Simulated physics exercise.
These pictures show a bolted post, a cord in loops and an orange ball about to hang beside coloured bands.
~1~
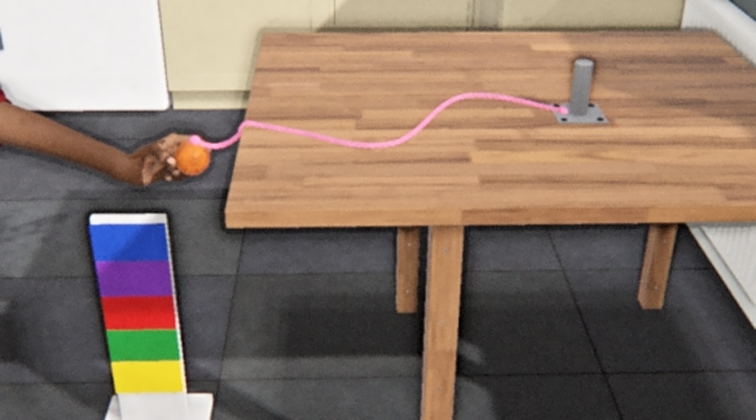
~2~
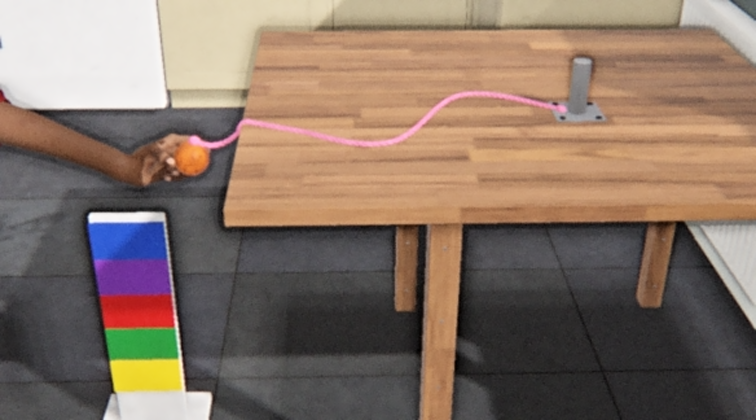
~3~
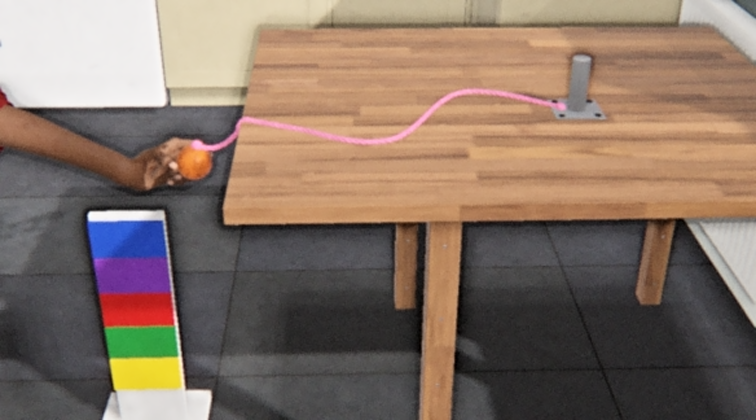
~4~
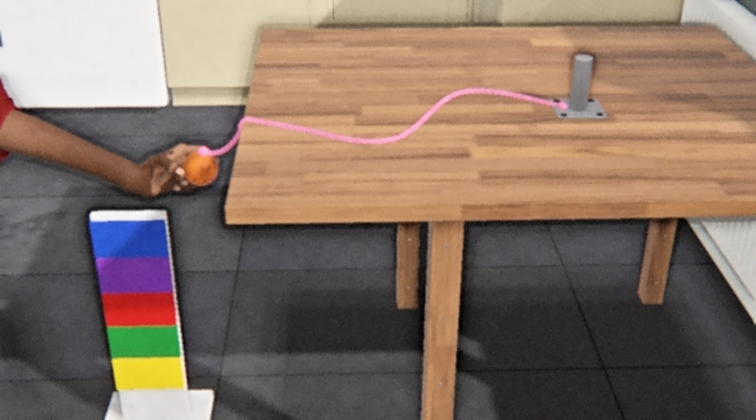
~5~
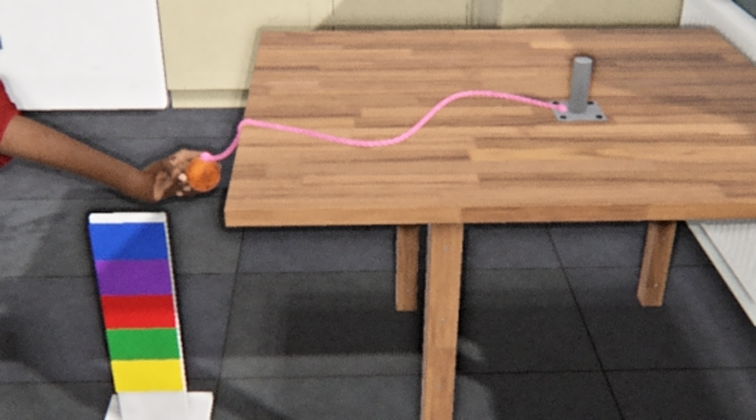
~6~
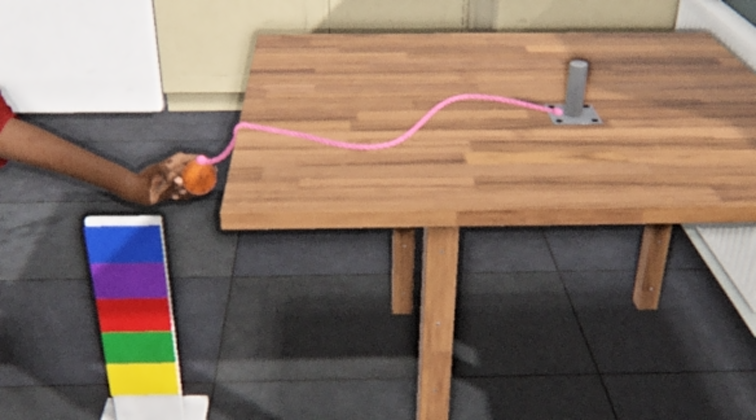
A hand at the left holds an orange ball tied to a pink cord, which lies in loose curves across a wooden table to a grey metal post. The hand lowers the ball slightly and shifts it a little right, above and beside a stand of coloured bands, while the cord on the table barely changes.
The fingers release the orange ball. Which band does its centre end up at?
Purple.
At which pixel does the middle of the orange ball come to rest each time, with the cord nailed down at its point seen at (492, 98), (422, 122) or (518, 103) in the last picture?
Taking the tries in turn: (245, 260), (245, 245) and (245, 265).
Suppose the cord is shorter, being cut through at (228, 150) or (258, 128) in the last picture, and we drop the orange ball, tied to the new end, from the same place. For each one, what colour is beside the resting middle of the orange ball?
Taking them in turn, you'd get blue, then above them all.
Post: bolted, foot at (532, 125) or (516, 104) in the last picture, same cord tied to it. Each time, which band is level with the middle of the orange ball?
Try by try: Red; red.
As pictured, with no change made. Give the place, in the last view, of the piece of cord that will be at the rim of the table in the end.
The one at (318, 140).
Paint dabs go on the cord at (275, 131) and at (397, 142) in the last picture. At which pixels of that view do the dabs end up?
The first moves to (241, 171), the second to (319, 119).
Soon after, ball near (248, 266); level with purple.
Then, ball near (243, 269); level with purple.
At rest, ball near (246, 273); level with purple. Its centre hangs level with the purple band.
